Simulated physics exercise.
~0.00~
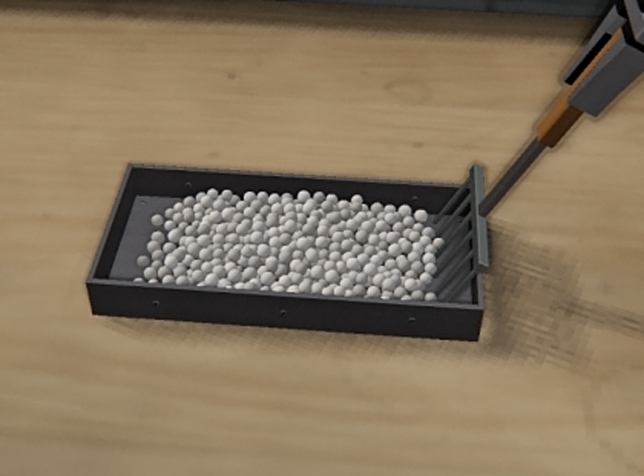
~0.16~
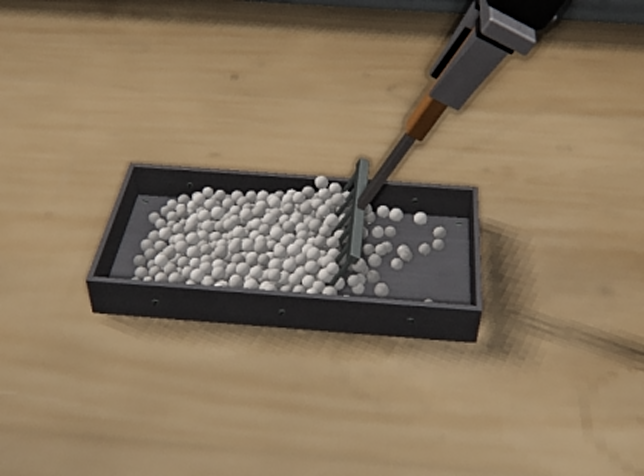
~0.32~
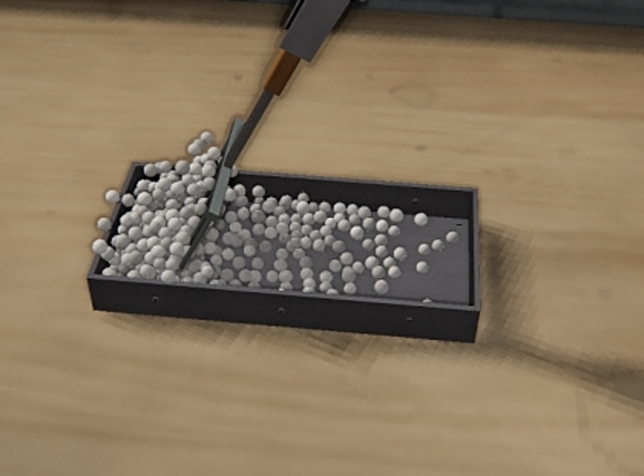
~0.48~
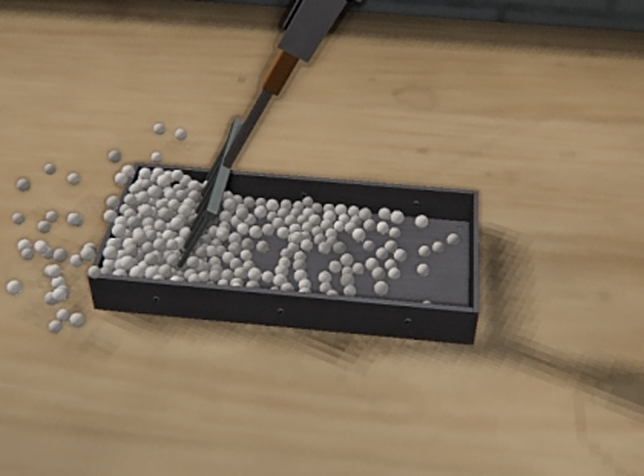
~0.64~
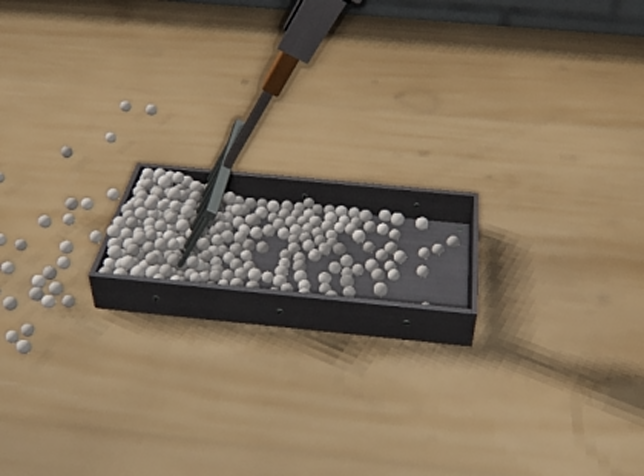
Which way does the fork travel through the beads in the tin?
The fork travels to the left, going from the right end of the tin towards the left end.
